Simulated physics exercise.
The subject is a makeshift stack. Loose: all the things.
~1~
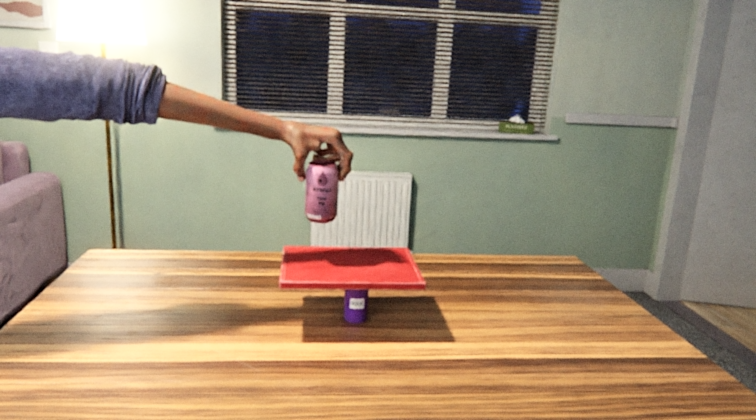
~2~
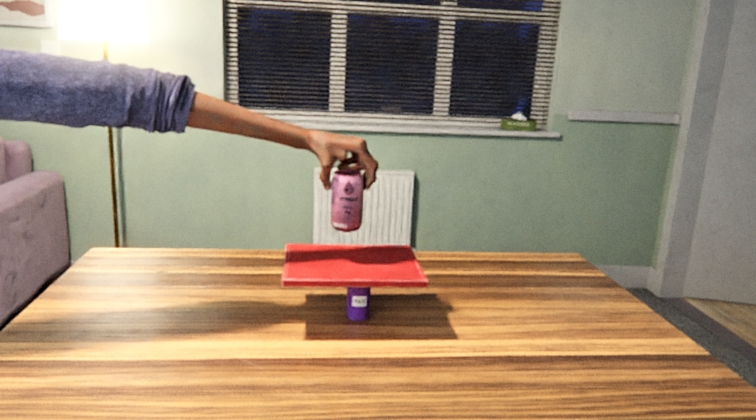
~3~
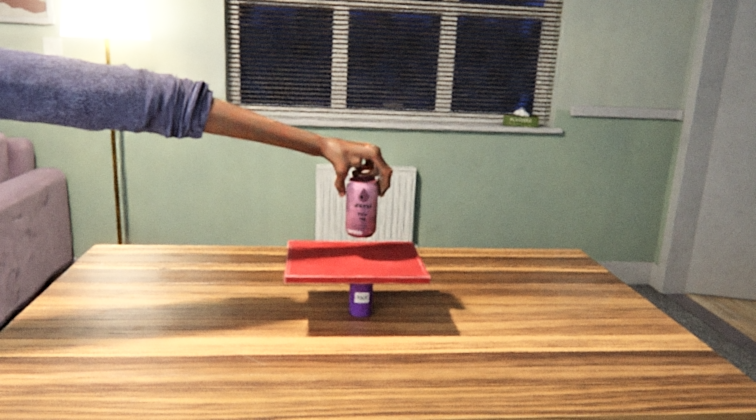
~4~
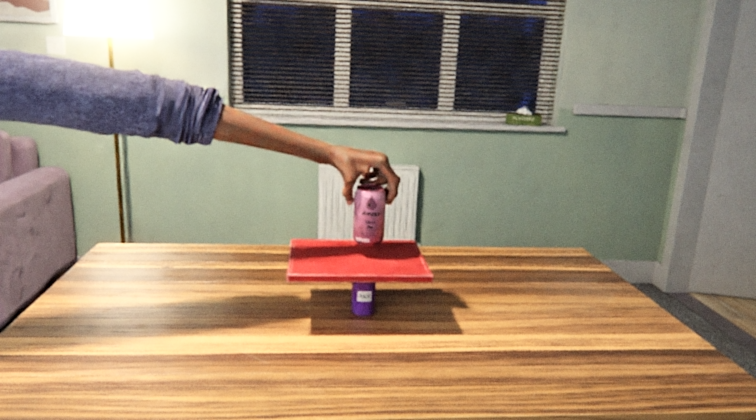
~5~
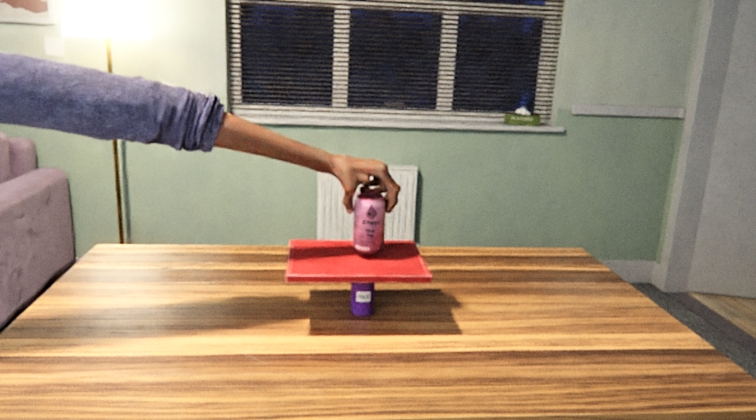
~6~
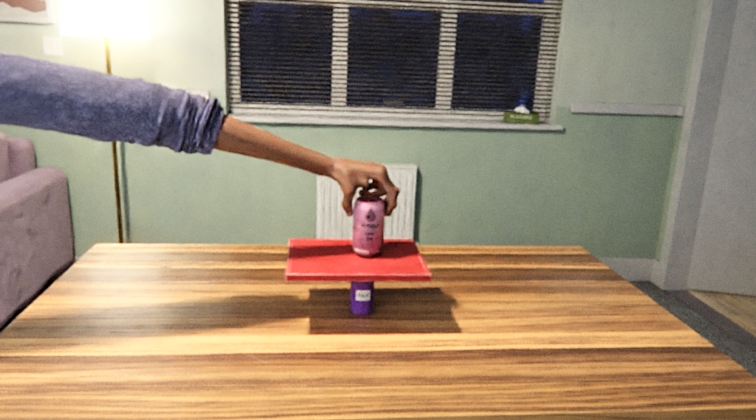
A hand lowering a pink can onto a red tray balanced on a small purple container on a striped wooden table.
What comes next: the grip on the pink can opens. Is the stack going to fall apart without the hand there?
No. It is going to be fine.
Then, 0.80 s after the last picture, nothing has stirred.
Then, 1.70 s after the last picture, pink can resting near (369, 227).
At rest, all 3 in place. Seen from the same camera at the end, pink can near (368, 227). The stack holds.
